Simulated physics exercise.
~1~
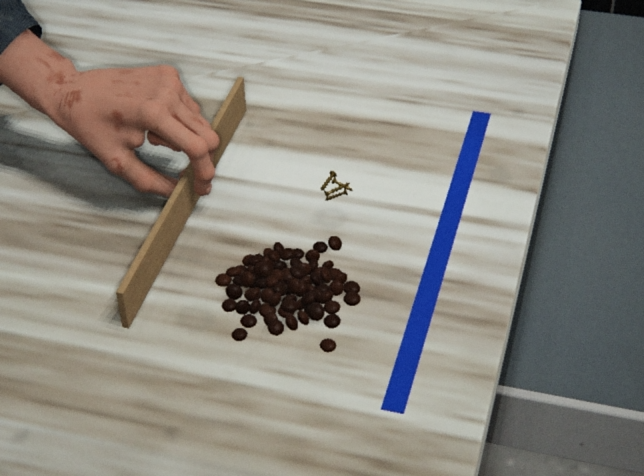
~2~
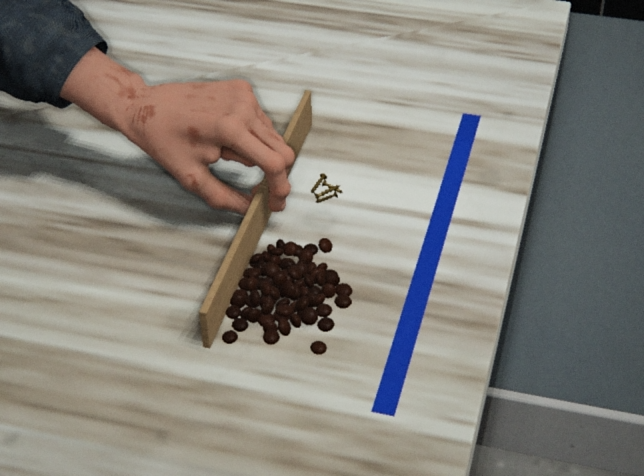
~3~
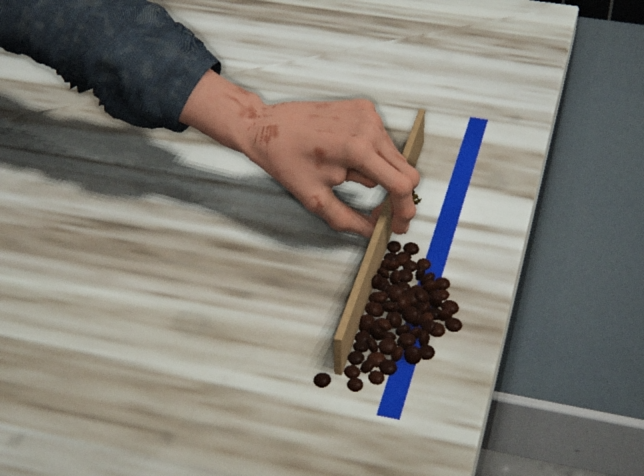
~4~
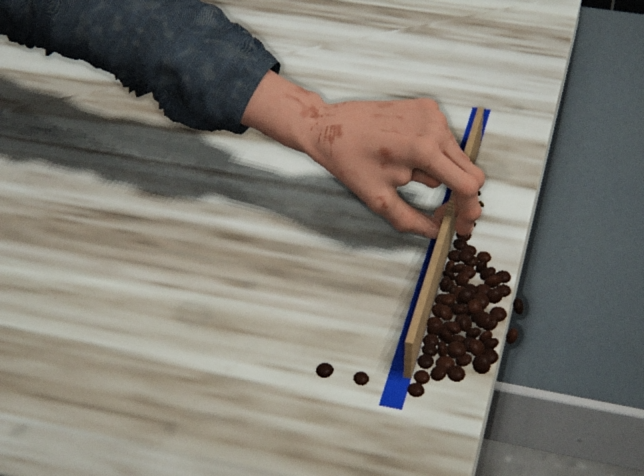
A hand slid an upright strip of card rightward across a pale table, pushing a pile of dark brown beans and a few small brassy pieces until it stopped at the blue tape, where a few beans went over the edge and two trailed behind.
